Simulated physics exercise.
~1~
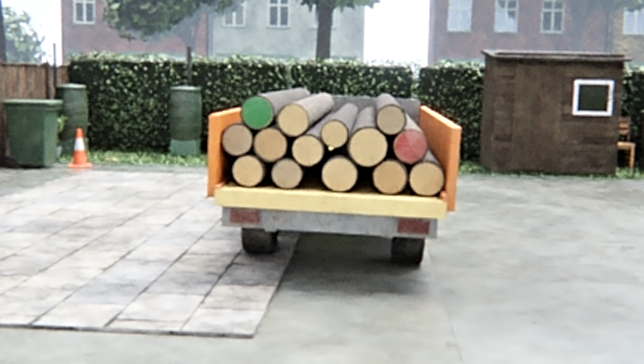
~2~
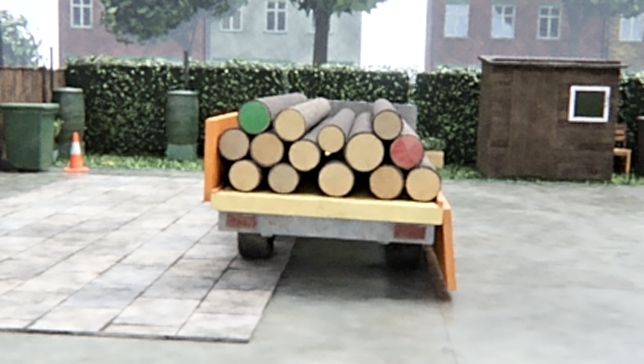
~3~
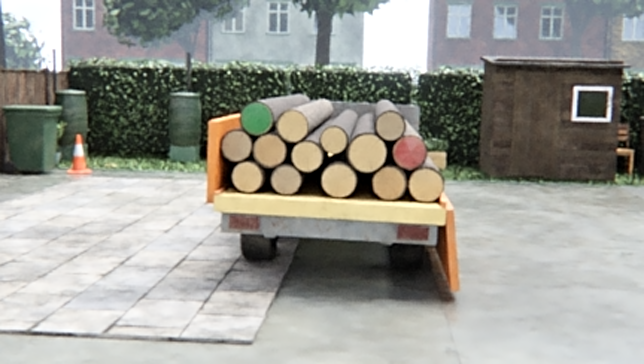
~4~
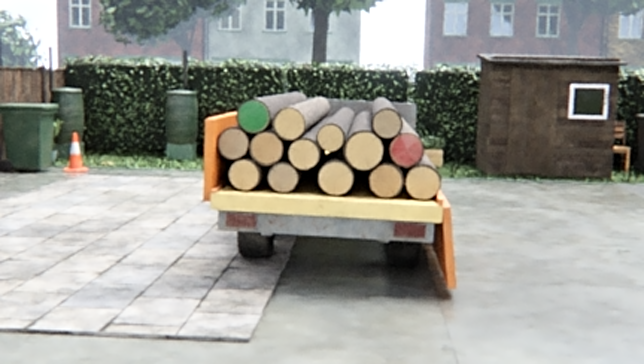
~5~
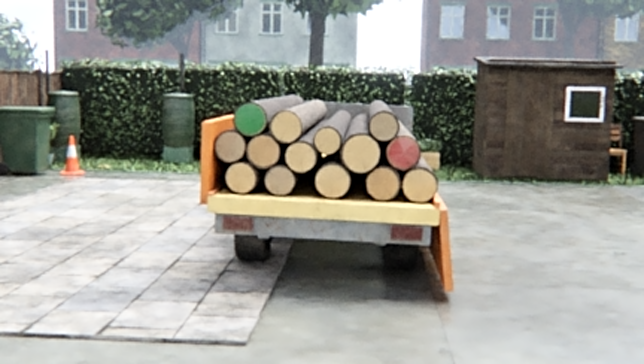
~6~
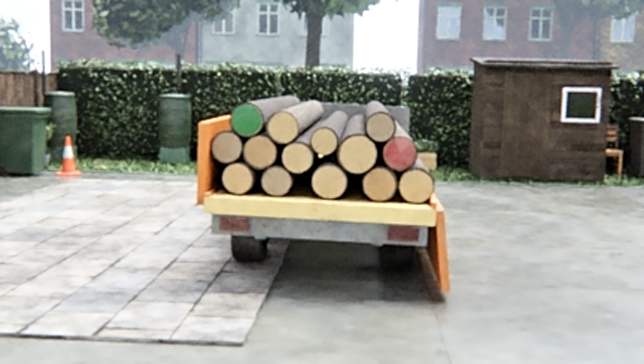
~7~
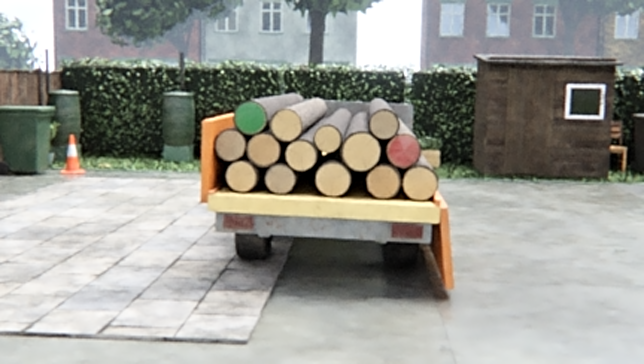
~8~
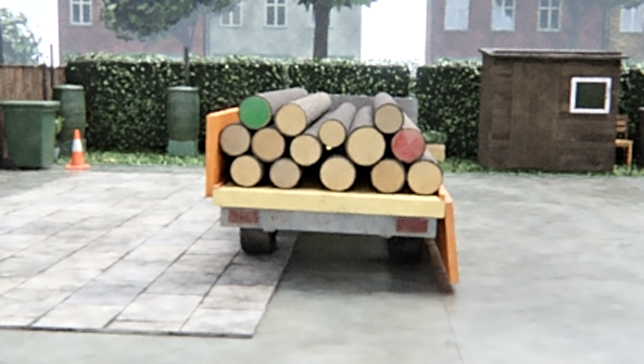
Stacked timber poles, one red and one green, staying put on a low trailer as its right side board drops open.
